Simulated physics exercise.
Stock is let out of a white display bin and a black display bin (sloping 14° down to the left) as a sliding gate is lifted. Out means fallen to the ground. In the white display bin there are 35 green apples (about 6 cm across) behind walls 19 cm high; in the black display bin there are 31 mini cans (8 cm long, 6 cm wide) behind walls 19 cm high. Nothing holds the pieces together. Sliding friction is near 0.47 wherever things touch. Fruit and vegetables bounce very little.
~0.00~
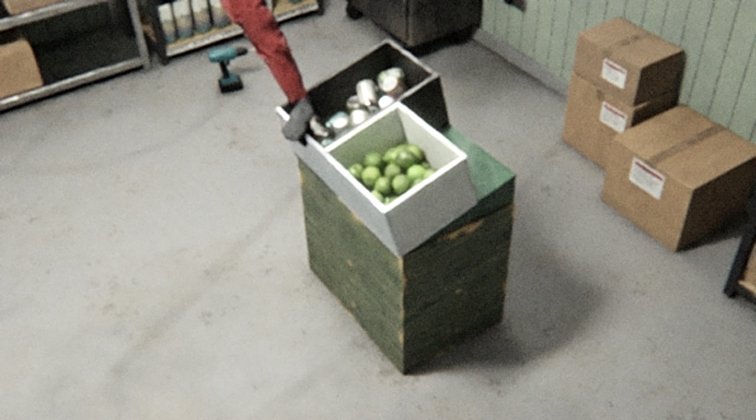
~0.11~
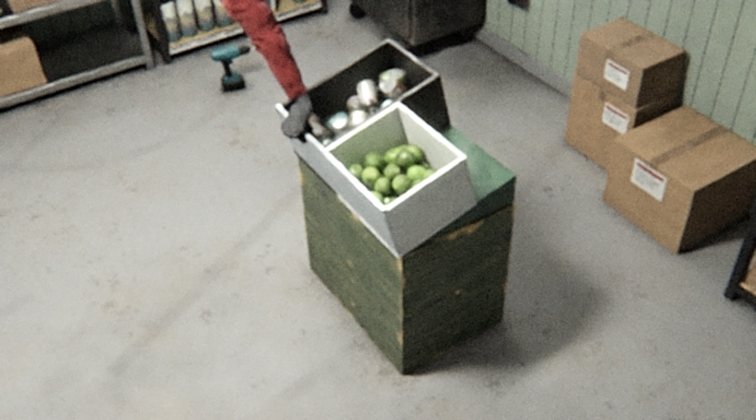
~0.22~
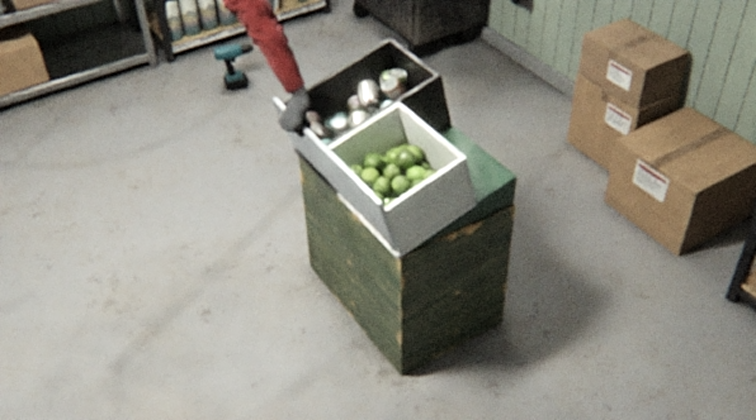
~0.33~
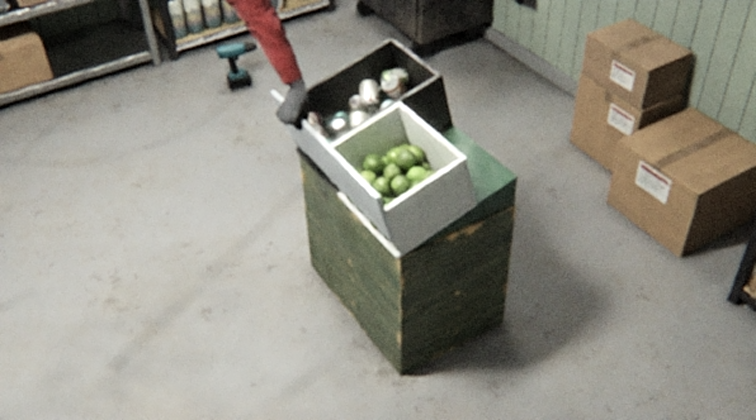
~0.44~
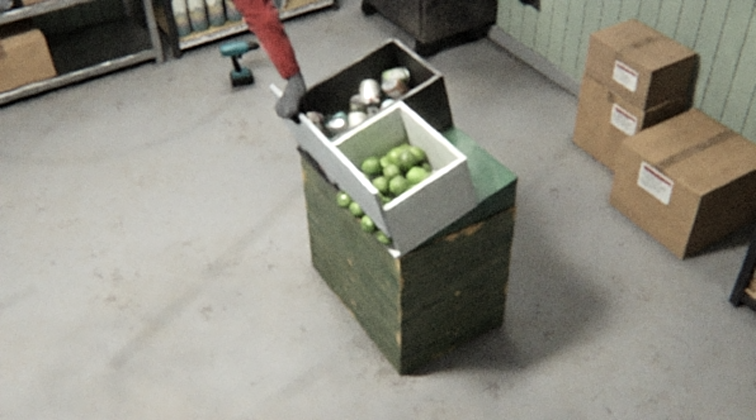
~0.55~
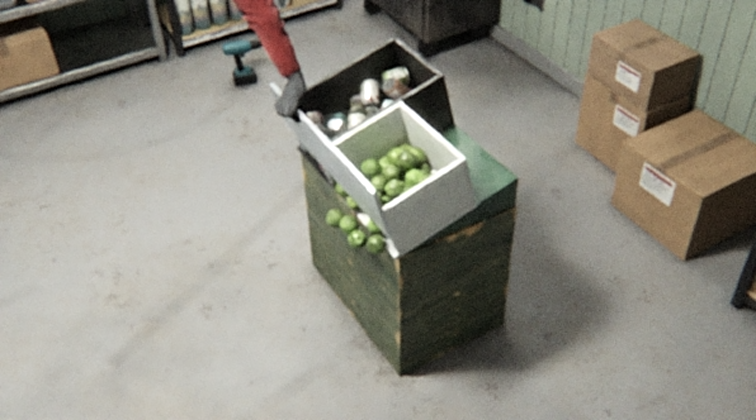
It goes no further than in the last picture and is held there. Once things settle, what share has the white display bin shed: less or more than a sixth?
Out of the white display bin go over a sixth of the green apples.
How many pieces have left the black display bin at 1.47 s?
About: Black display bin 0.
After 0.96 s, the white display bin is down by 8 of 35 and the black display bin has all 31.
After 1.47 s, the white display bin is down by 8 of 35 and the black display bin has all 31.
After 2.18 s, the white display bin is down by 10 of 35 and the black display bin has all 31.
Outcome (at 3.10 s), the white display bin is down by 12 of 35 and the black display bin is down by 1 of 31. Asked share, 12 of 35, 34 per cent.
